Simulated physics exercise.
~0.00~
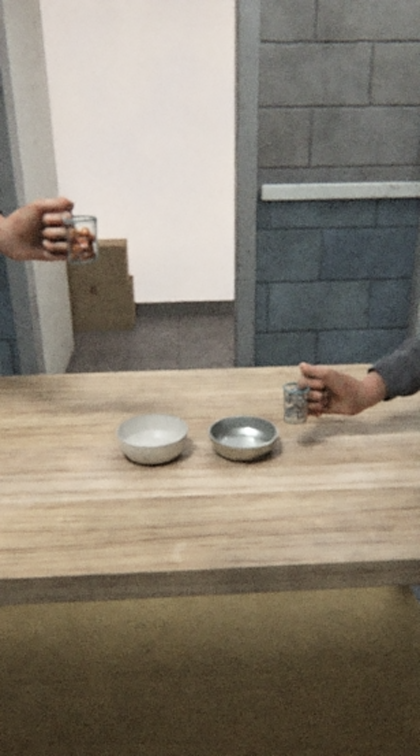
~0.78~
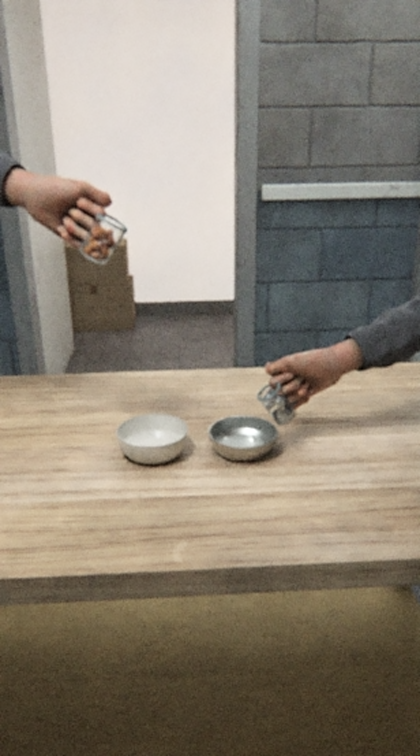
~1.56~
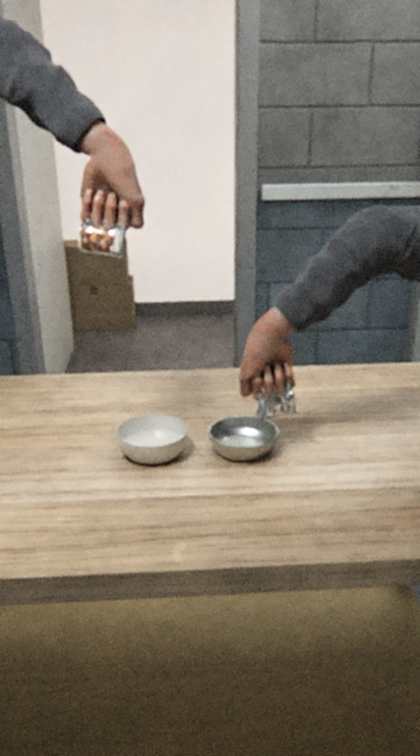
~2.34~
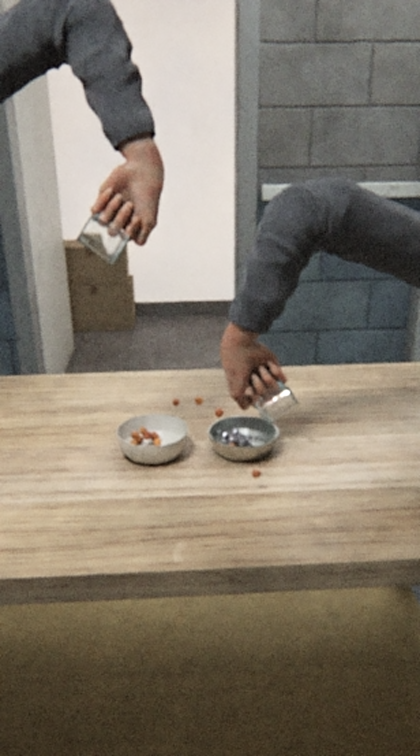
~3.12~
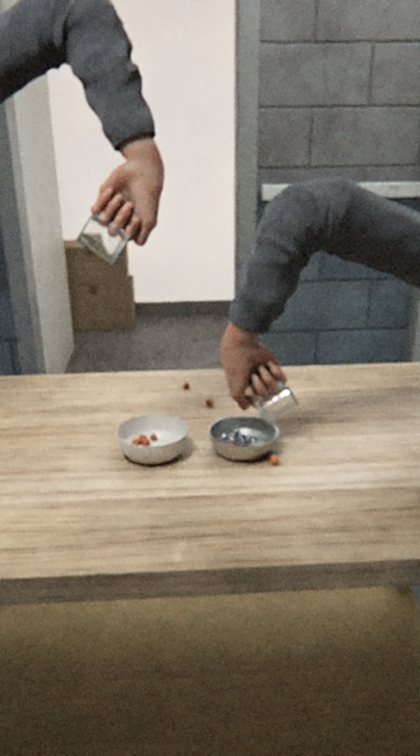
Two hands holding clear cups above a pale dish and a metallic dish tip them over, the left from much higher; small orange pieces land partly in the left dish and partly scatter on the table, while the right cup's silvery pieces all settle in its dish.
